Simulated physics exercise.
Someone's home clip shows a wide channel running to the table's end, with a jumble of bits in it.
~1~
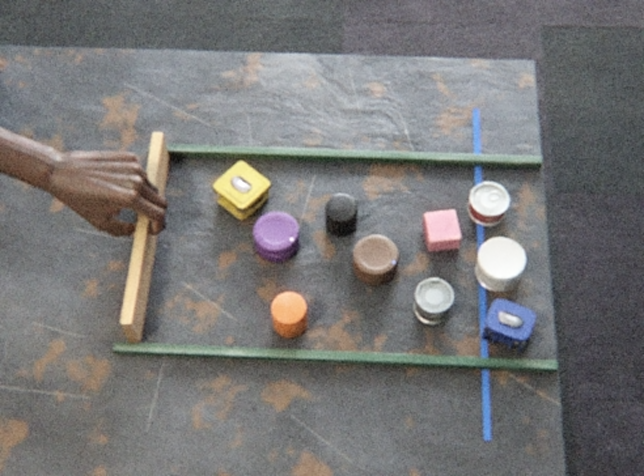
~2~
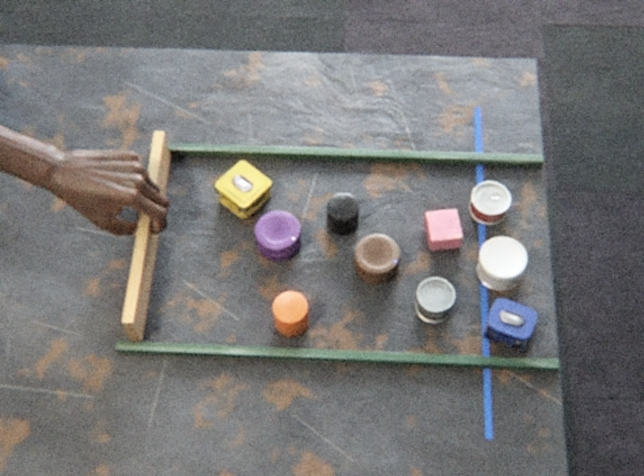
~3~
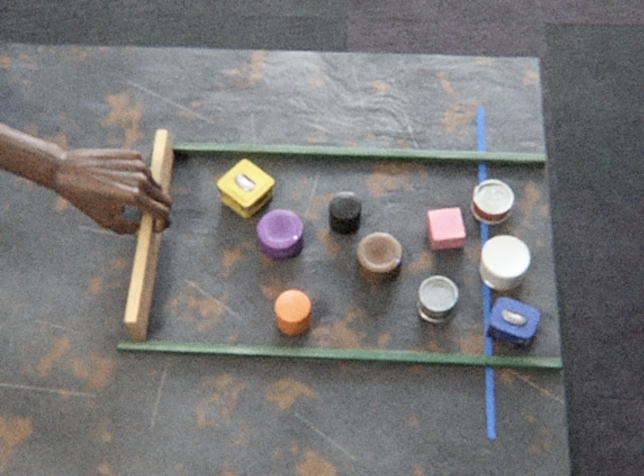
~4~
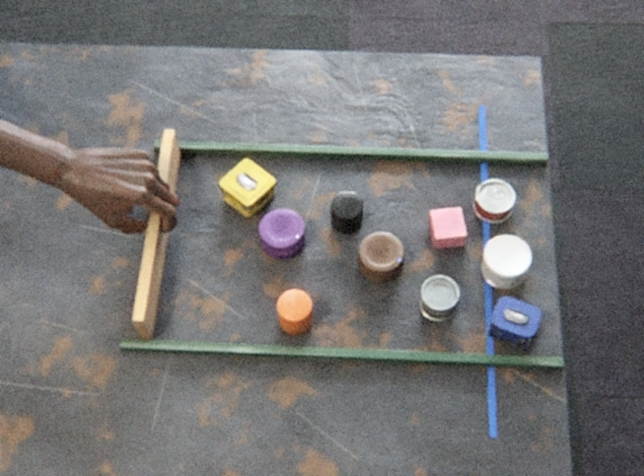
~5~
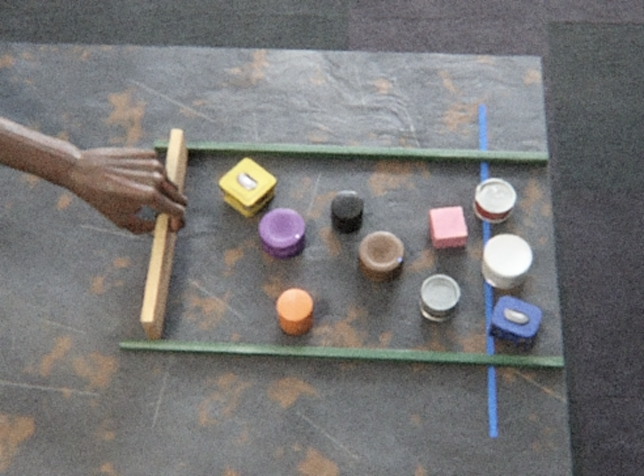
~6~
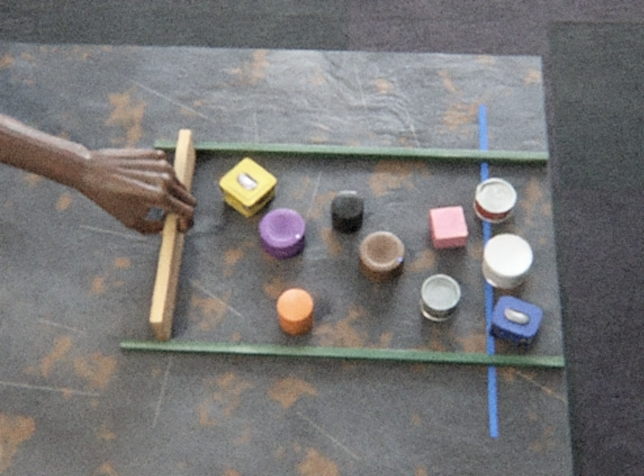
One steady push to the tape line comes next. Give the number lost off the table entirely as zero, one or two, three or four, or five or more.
Drops: A single one or a pair.
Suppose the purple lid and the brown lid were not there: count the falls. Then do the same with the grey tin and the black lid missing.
The answer is 0 and then 0.
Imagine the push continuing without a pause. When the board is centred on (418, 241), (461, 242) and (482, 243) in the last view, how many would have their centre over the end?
Past-the-end tally - position 1: 0, position 2: 0, position 3: 1.
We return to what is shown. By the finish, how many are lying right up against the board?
Counting them up gives 5.
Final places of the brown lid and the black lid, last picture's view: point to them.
The brown lid at (512, 284), the black lid at (503, 208).
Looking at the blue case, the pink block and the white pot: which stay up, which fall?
Each one in turn: The blue case is not spared, the pink block is spared, the white pot is spared.
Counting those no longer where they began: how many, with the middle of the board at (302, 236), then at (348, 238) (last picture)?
At the first spot 4, then 5.
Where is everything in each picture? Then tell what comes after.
The first frame shows blue case (508, 325); white pot (500, 265); red tin (488, 204); board (147, 234); tape (481, 258).
The second frame shows white pot (501, 264); pink block (443, 230).
The third frame shows red tin (492, 203); orange lid (294, 314).
The fourth frame shows blue case (514, 323); brown lid (381, 257).
The fifth frame shows white pot (506, 262); grey tin (439, 298).
The sixth frame shows blue case (515, 322); white pot (506, 262); red tin (494, 201); board (174, 232); tape (487, 255).
Early on, none off yet; blue case at rest near (515, 322); white pot at rest near (506, 262); red tin at rest near (494, 201).
Finally, the number that fall off is one or two; lost, blue case.
